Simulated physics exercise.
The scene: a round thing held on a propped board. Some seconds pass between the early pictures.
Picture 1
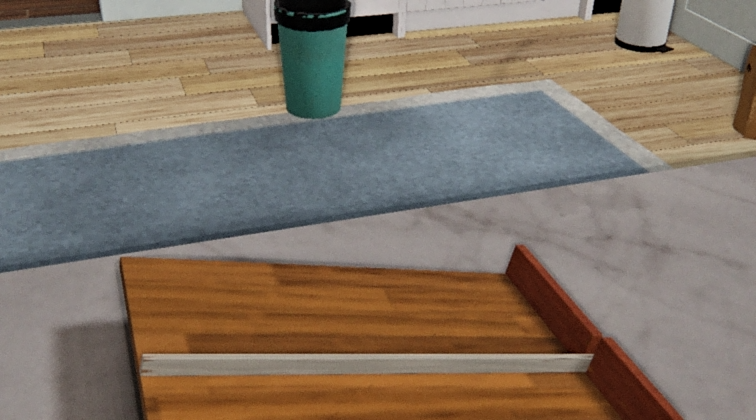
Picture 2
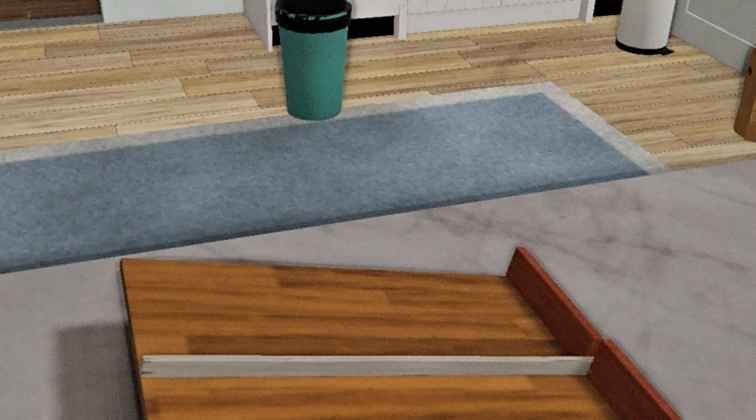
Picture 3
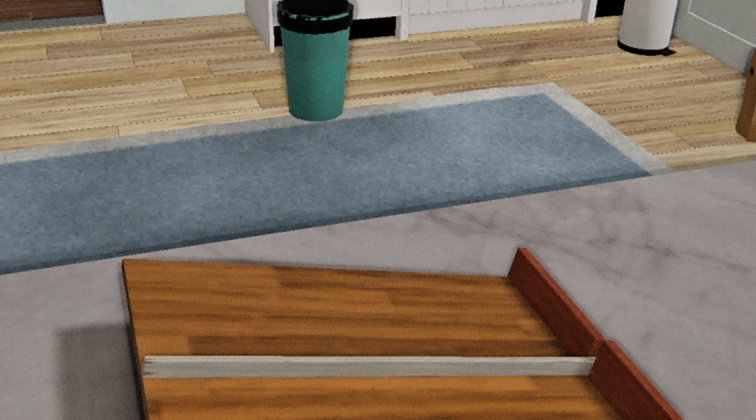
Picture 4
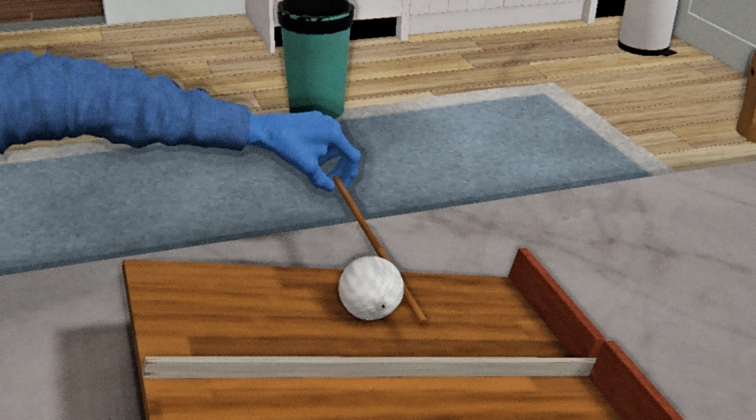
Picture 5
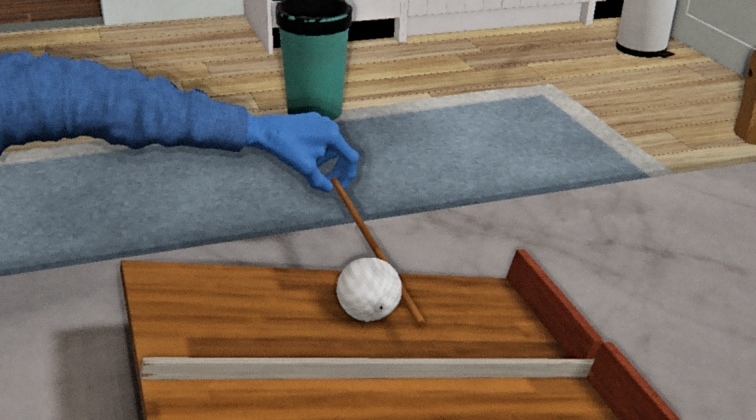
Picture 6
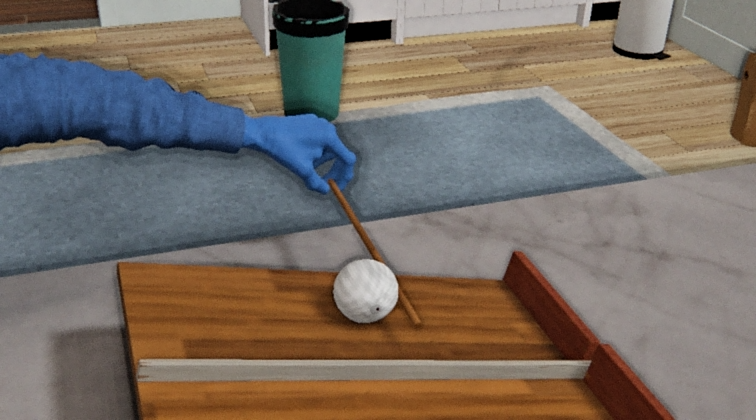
A white ball-like onion appeared on a propped wooden board that had been empty at first, with a blue-gloved hand holding a thin stick against it. After that, almost nothing moved.
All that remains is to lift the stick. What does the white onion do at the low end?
Here the white onion is held by the strip.
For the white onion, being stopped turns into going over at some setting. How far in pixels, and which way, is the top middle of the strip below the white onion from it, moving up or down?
Roughly 16 pixels down.
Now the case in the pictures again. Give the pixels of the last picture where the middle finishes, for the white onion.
Its middle is close to (522, 298).
Then, 0.28 s past the last view, white onion rolling on the board near (404, 294).
Then, 0.46 s past the last view, white onion rolling on the board near (479, 296).
Finally, the white onion stops on the board, near (522, 299).
